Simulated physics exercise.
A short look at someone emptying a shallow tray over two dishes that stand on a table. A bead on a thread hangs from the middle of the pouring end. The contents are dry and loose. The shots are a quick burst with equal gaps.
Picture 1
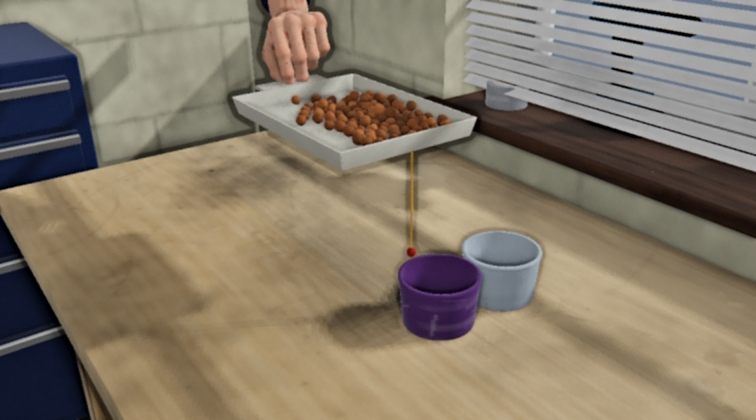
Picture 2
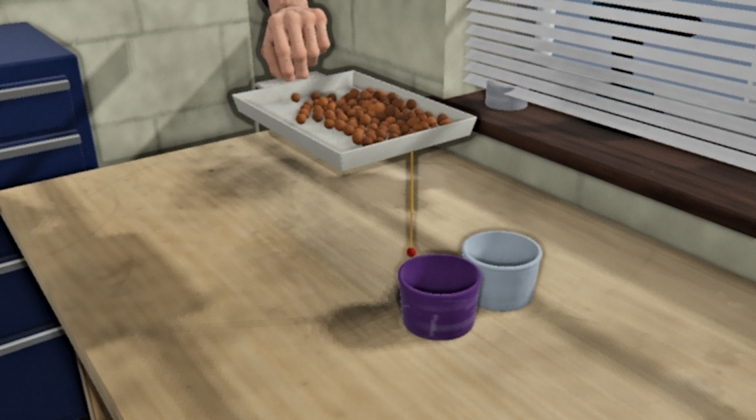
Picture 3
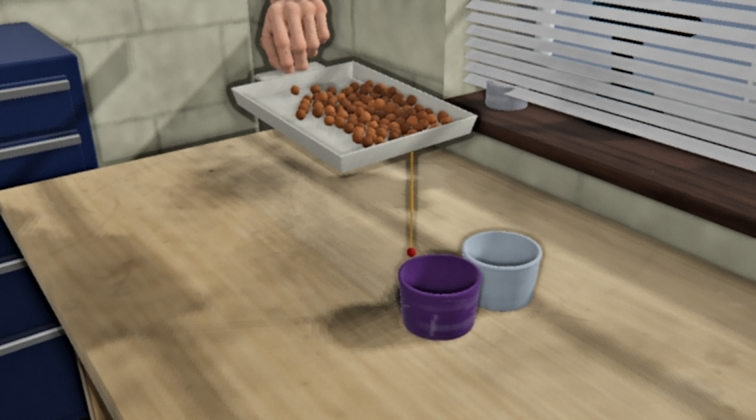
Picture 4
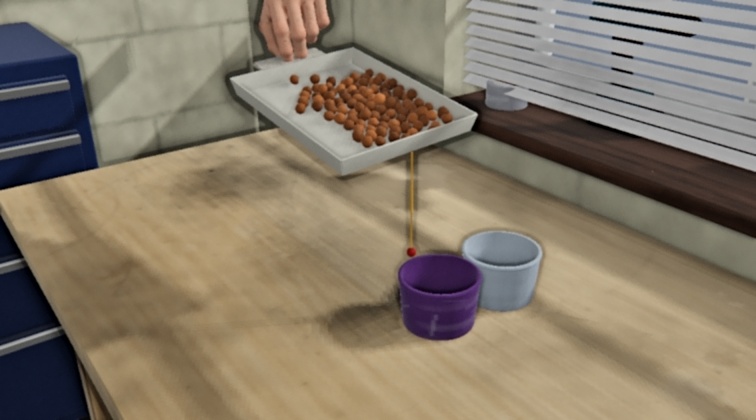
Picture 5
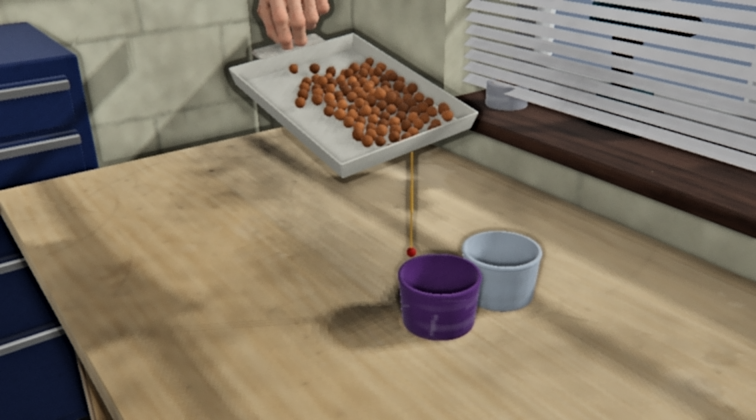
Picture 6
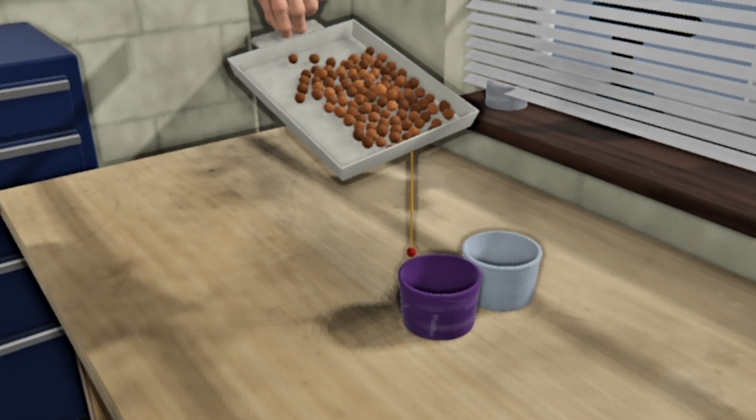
On a wooden table, a hand steadily tilts a tray of hazelnuts above two dishes.
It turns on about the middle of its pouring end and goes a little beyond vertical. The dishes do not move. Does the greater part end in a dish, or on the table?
Caught overall: Under half.
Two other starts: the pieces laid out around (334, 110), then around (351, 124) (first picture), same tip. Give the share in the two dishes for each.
First some 10, then 0 per cent.
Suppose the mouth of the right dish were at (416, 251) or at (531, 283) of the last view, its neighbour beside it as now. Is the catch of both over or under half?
The first try: Not half. The second: Less than half.
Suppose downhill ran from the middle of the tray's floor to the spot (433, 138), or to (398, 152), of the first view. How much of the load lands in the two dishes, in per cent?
Near 80 % and 30 %.
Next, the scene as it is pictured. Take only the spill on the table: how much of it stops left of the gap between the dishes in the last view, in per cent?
Roughly 90 in a hundred.
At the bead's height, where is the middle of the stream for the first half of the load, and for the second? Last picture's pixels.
Early half (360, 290), late half (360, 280).
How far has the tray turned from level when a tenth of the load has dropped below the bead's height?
At some 90 degrees.
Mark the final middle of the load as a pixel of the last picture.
Close to (366, 360).
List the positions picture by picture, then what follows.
In the first picture, corners of the pouring end near (342, 151) and (470, 117), level; middle of the load near (372, 118), hazelnuts; left dish near (466, 310); right dish near (528, 282); bead on its thread near (411, 252).
In the second picture, corners of the pouring end near (342, 151) and (470, 117), level; middle of the load near (372, 116).
In the third picture, corners of the pouring end near (342, 154) and (471, 116), tipped barely, lowest at the left corner; middle of the load near (372, 112).
In the fourth picture, corners of the pouring end near (343, 157) and (471, 114), tipped a little, lowest at the left corner; middle of the load near (372, 107).
In the fifth picture, corners of the pouring end near (343, 161) and (472, 112), tipped a little, lowest at the left corner; middle of the load near (372, 101).
In the sixth picture, corners of the pouring end near (343, 164) and (472, 110), tipped clearly, lowest at the left corner; middle of the load near (372, 97); left dish near (466, 310); right dish near (528, 282).
Shortly afterwards, tray tipped steeply; all but a few on the tray; only a few outside both; only a few in the air.
Next, tray tipped past a quarter turn; near a quarter on the tray; near half outside both; near a quarter in the air.
Some moments later, tray tipped past a quarter turn; only a few in the left dish; all but a few outside both.
In the end, tray tipped past a quarter turn; only a few in the left dish; none at all in the right dish; all but a few outside both.
